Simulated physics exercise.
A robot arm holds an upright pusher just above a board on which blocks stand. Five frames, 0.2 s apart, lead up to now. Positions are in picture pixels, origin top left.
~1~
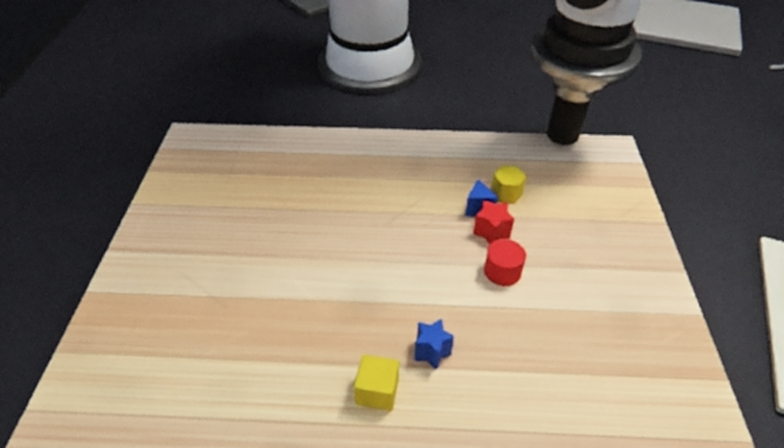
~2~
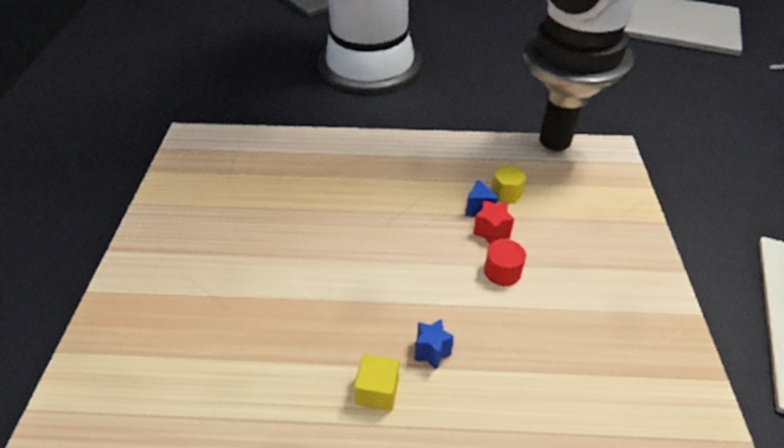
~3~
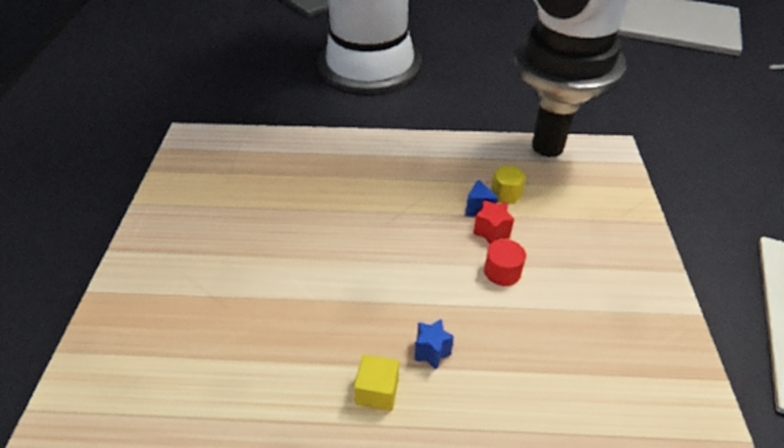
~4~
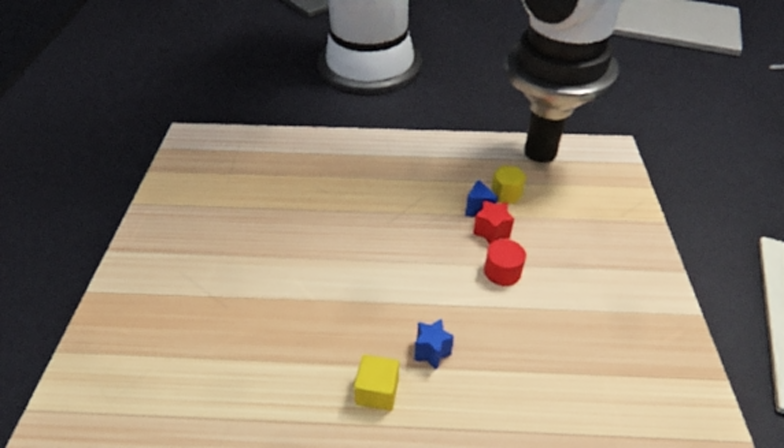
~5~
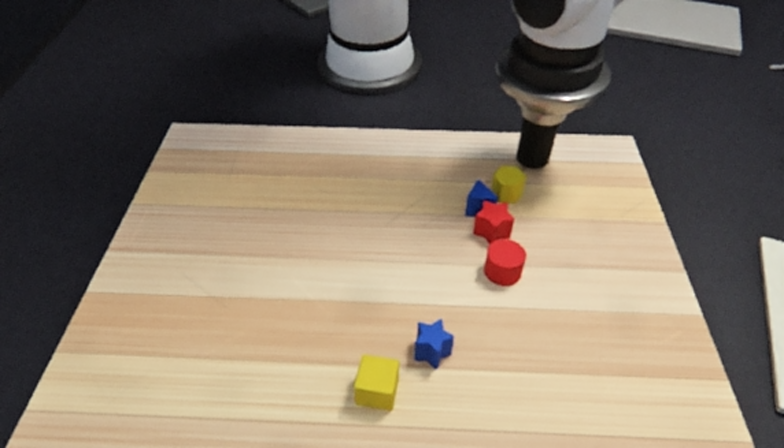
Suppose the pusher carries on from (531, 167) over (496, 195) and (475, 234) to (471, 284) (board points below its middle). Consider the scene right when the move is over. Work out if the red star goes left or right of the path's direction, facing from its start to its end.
My answer: Left.
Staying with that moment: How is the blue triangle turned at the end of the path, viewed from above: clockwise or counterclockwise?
It goes clockwise.
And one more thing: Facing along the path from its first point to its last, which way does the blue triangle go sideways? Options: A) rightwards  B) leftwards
Choice A: Rightwards.
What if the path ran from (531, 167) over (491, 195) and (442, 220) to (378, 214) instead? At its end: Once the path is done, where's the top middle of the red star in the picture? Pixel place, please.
The middle of the upper face of the red star will lie at about (494, 234) in the picture.
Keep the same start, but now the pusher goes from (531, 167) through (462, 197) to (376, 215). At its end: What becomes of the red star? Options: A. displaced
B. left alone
Letter A.
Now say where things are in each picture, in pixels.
The first frame shows tip of the pusher (563, 136), middles of tops, blue triangle (482, 191), red star (495, 212), red round block (507, 253), yellow hexagon (510, 175).
The second frame shows pusher (555, 141), nothing pushed.
The third frame shows pusher (548, 147), nothing pushed.
The fourth frame shows pusher (540, 153), nothing pushed.
The fifth frame shows pusher (533, 158), blue triangle (482, 191), red star (495, 212), red round block (507, 253), yellow hexagon (510, 175).
What follows on the original path. One third of the way, pusher (497, 187); blue triangle (465, 204); red star (492, 222), turned 35° anticlockwise; yellow hexagon (487, 198).
Two thirds of the way, pusher (476, 225); blue triangle (429, 217), turned 60° clockwise; red star (473, 246); red round block (511, 258); yellow hexagon (450, 229), turned 55° clockwise.
At the end, pusher (473, 275); blue triangle (427, 217), turned 70° clockwise; red star (470, 294), turned 140° anticlockwise; red round block (515, 261); yellow hexagon (438, 239), turned 90° clockwise.
